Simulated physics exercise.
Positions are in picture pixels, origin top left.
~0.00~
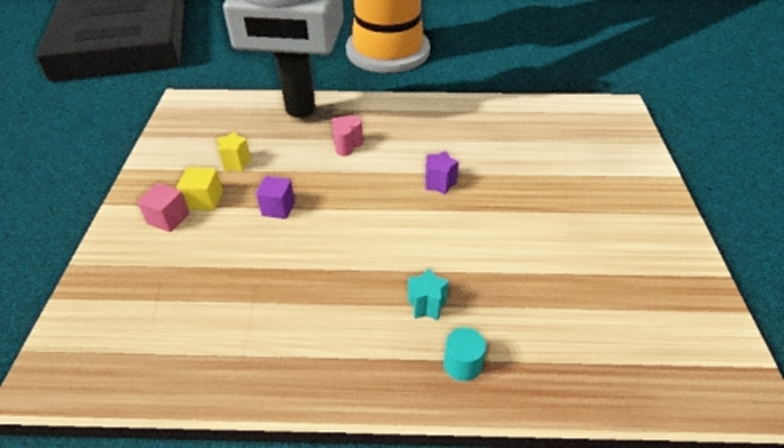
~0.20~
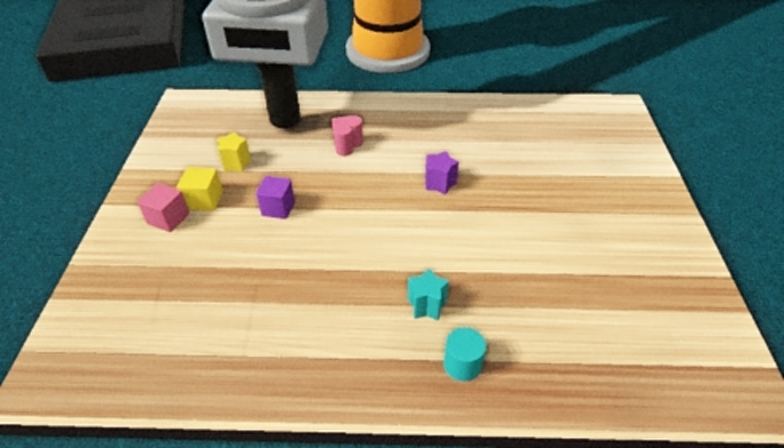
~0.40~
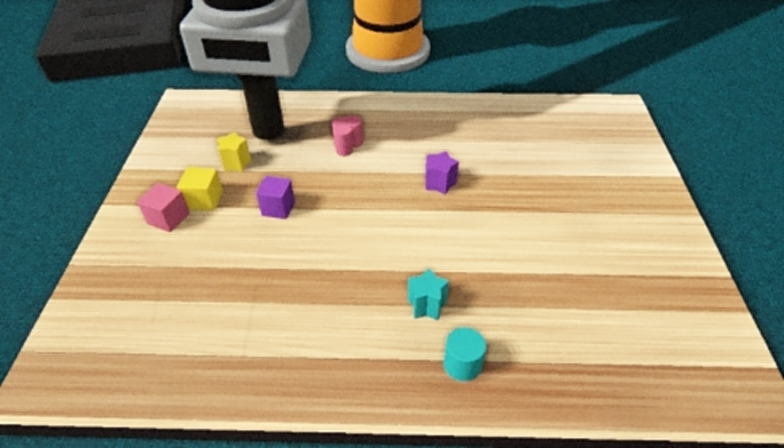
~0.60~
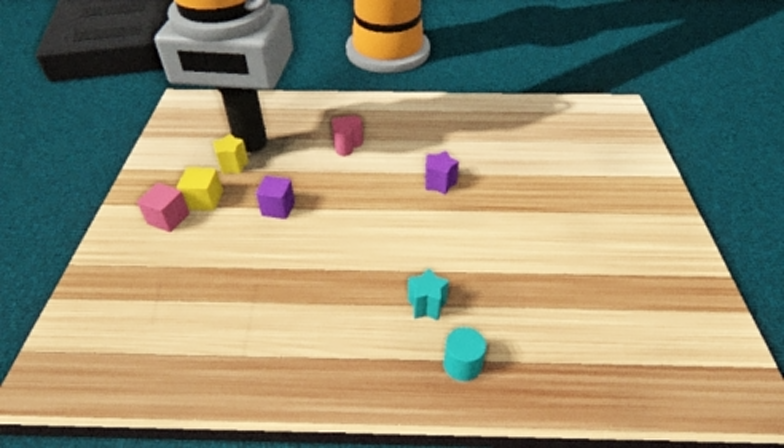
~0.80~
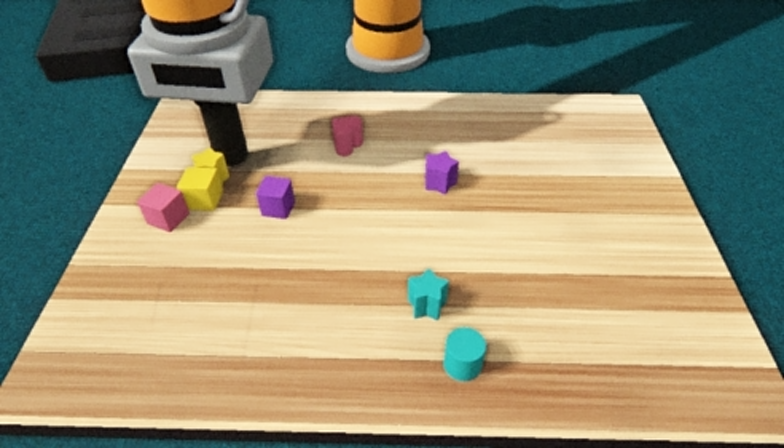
On a wooden board, a robot arm's bar moves left and pushes the yellow star forward-left.
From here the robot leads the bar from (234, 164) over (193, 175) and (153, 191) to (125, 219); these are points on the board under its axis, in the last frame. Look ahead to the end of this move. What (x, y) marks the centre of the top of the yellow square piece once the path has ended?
The middle of its upper face will lie at (191, 191).
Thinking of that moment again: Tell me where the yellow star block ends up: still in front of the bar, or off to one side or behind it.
Answer: Slipped away.
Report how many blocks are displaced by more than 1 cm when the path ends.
Three or more blocks.
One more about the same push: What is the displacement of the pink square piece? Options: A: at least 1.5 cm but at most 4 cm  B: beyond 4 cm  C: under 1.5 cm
Correct choice: A.
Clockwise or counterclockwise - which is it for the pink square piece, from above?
Looking down: Clockwise.
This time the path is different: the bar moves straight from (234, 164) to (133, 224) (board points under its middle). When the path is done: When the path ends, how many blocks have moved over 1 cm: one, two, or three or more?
It shifts three blocks or more.
The first path, step by step. One third of the way, bar (190, 168); pink square piece (156, 201), turned 30° clockwise; yellow square piece (187, 188), turned 45° anticlockwise; yellow star block (172, 174), turned 35° anticlockwise.
Two thirds of the way, bar (150, 184); pink square piece (152, 208), turned 35° clockwise; yellow square piece (189, 190), turned 60° anticlockwise; yellow star block (157, 184), turned 75° anticlockwise.
At the end, bar (121, 212); pink square piece (155, 214), turned 40° clockwise; yellow square piece (191, 191), turned 65° anticlockwise; yellow star block (151, 193), turned 115° anticlockwise; purple square piece unmoved.
